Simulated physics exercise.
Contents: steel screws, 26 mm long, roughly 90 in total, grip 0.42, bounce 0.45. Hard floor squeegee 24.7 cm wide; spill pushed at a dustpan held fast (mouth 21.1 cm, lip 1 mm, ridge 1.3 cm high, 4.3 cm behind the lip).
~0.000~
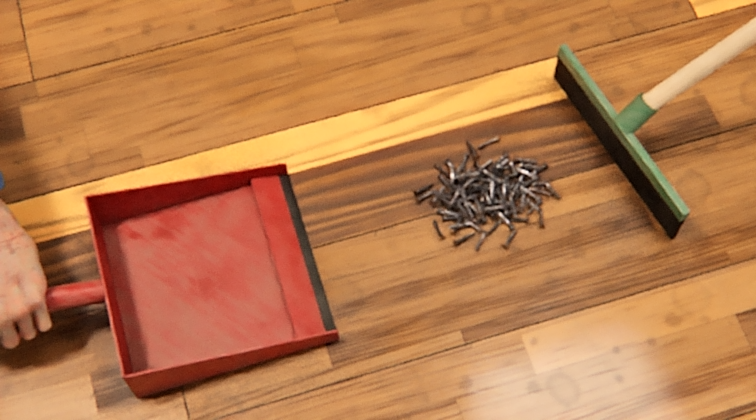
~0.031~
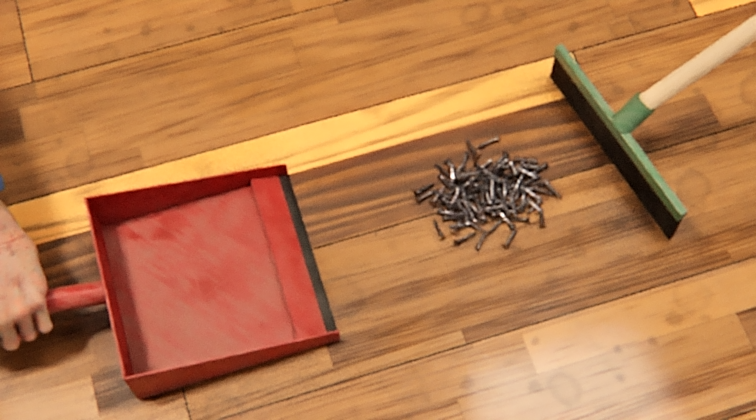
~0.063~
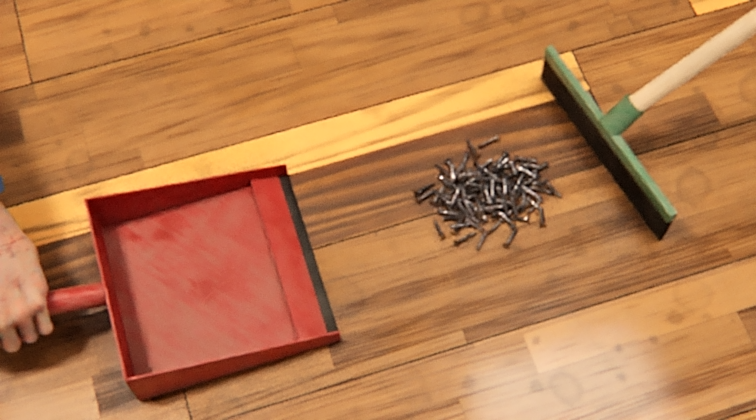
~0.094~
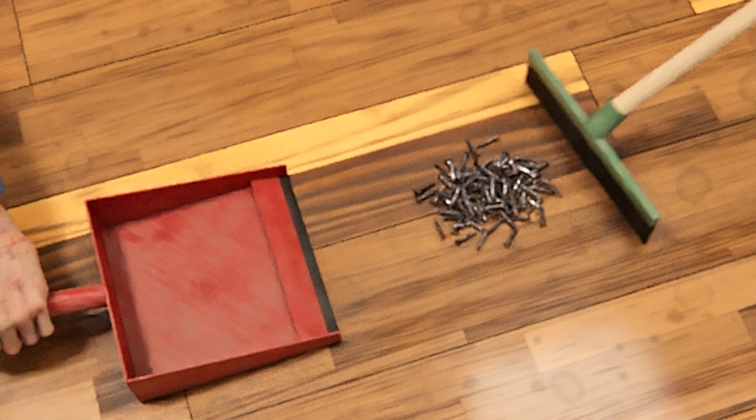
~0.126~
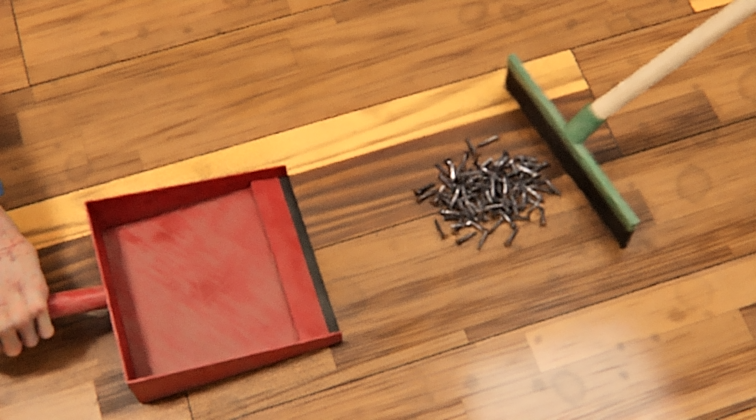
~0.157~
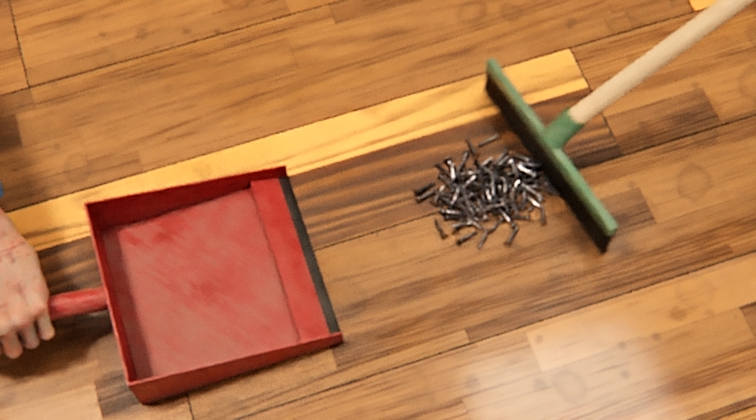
A green-headed floor squeegee on a pale wooden handle slides left across the wood floor, starting clear of a small heap of dark metal screws. It closes the gap and meets the heap's right edge, nudging a few pieces, while a hand at left keeps a red dustpan almost motionless.
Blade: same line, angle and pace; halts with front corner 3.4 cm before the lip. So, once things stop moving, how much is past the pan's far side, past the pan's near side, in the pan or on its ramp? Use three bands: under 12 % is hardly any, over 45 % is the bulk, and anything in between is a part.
Past the pan's far side: Hardly any, past the pan's near side: Hardly any, in the pan or on its ramp: A part.
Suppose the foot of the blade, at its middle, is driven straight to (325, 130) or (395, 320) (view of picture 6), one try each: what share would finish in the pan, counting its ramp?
The two tries give roughly 5 and 25 %.
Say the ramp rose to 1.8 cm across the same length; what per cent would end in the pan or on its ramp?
Estimated share: Around 20 in a hundred.
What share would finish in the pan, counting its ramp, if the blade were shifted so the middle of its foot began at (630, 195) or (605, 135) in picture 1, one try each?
Some 35 and 30 per cent.
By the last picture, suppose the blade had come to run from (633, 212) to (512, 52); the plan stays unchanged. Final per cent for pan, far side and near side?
Final per cent - pan 5, far 0, near 0.
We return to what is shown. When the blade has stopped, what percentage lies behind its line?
My guess is close to 0 per cent.
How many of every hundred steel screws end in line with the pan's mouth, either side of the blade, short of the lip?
Close to 75 per cent of them end up there.
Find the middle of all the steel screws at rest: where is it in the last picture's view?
Once everything settles, the centre is around (322, 253).
After 0.31 s, middle of the blade 16 cm from the lip; 0 % over the lip, far side 0 %, near side 0 %.
After 0.40 s, middle of the blade 9 cm from the lip; 0 % over the lip, far side 0 %, near side 0 %.
After 0.64 s, middle of the blade 6 cm from the lip; 20 % over the lip, far side 0 %, near side 0 %.
At rest (1.0 s), far side 0 %, near side 0 %, pan 20 %, in front of the lip or behind the blade 75 %.
